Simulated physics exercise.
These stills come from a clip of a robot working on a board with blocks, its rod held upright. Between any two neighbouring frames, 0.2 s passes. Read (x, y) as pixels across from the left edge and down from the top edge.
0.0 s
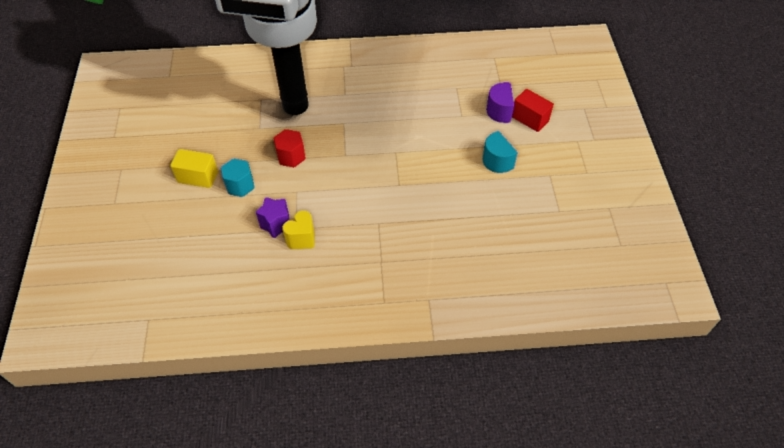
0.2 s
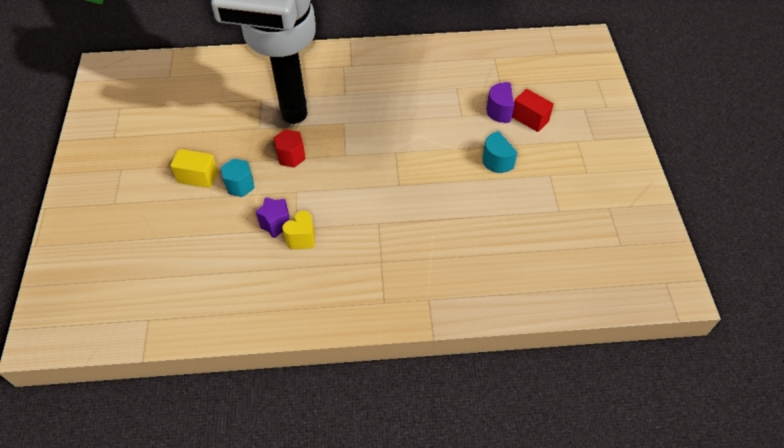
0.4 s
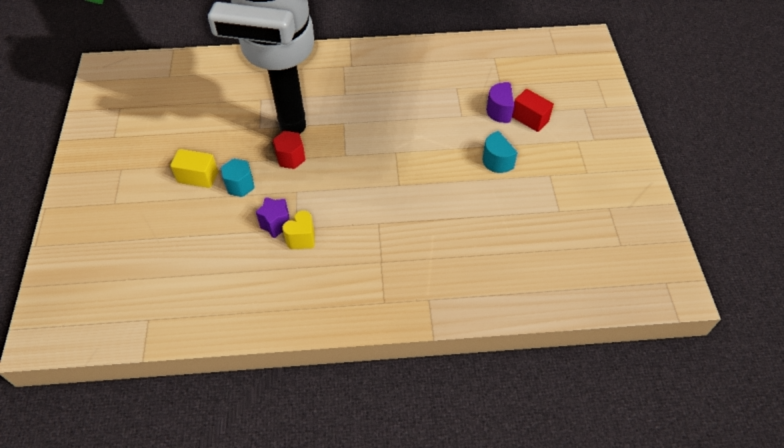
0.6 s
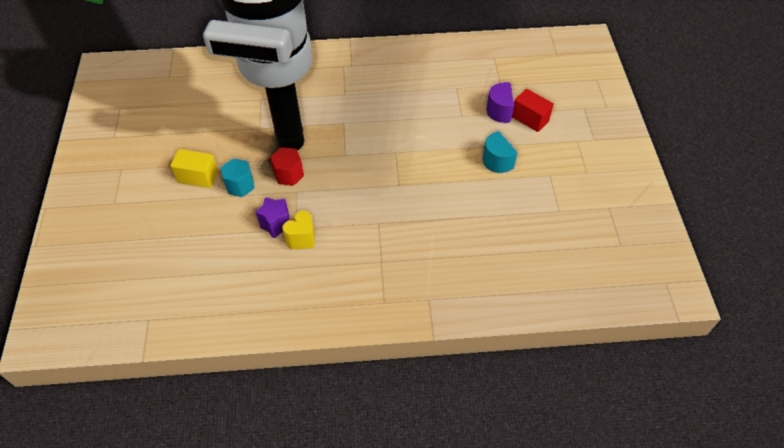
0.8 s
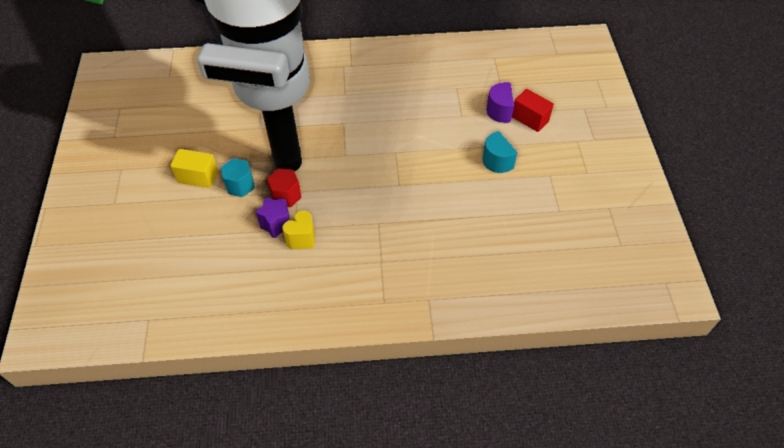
On a wooden board, a robot arm's black rod moves down to a red block and pushes it toward a purple star.
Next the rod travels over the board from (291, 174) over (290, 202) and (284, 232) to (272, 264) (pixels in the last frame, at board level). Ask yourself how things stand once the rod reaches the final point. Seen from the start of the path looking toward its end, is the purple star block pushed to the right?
Yes, that is how it ends up.
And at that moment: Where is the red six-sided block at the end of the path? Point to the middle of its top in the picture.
At pixel (263, 276).
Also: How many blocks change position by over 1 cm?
By the end of the path, three or more blocks have moved more than about a centimetre.
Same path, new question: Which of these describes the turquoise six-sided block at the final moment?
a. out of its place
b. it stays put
Answer: B.
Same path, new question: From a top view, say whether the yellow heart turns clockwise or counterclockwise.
It makes a counterclockwise turn.
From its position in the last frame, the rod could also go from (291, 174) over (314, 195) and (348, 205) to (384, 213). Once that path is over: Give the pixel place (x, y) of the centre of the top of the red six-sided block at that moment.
It will end up at (288, 194).
What follows on the original path. One third of the way, rod (287, 193); purple star block (264, 231), turned 15° clockwise; red six-sided block (280, 210).
Two thirds of the way, rod (281, 224); purple star block (248, 262), turned 35° clockwise; red six-sided block (271, 243); yellow heart (303, 234), turned 50° anticlockwise.
At the end, rod (270, 255); turquoise six-sided block still; purple star block (232, 281), turned 70° clockwise; red six-sided block (263, 276); yellow heart (304, 236), turned 55° anticlockwise.
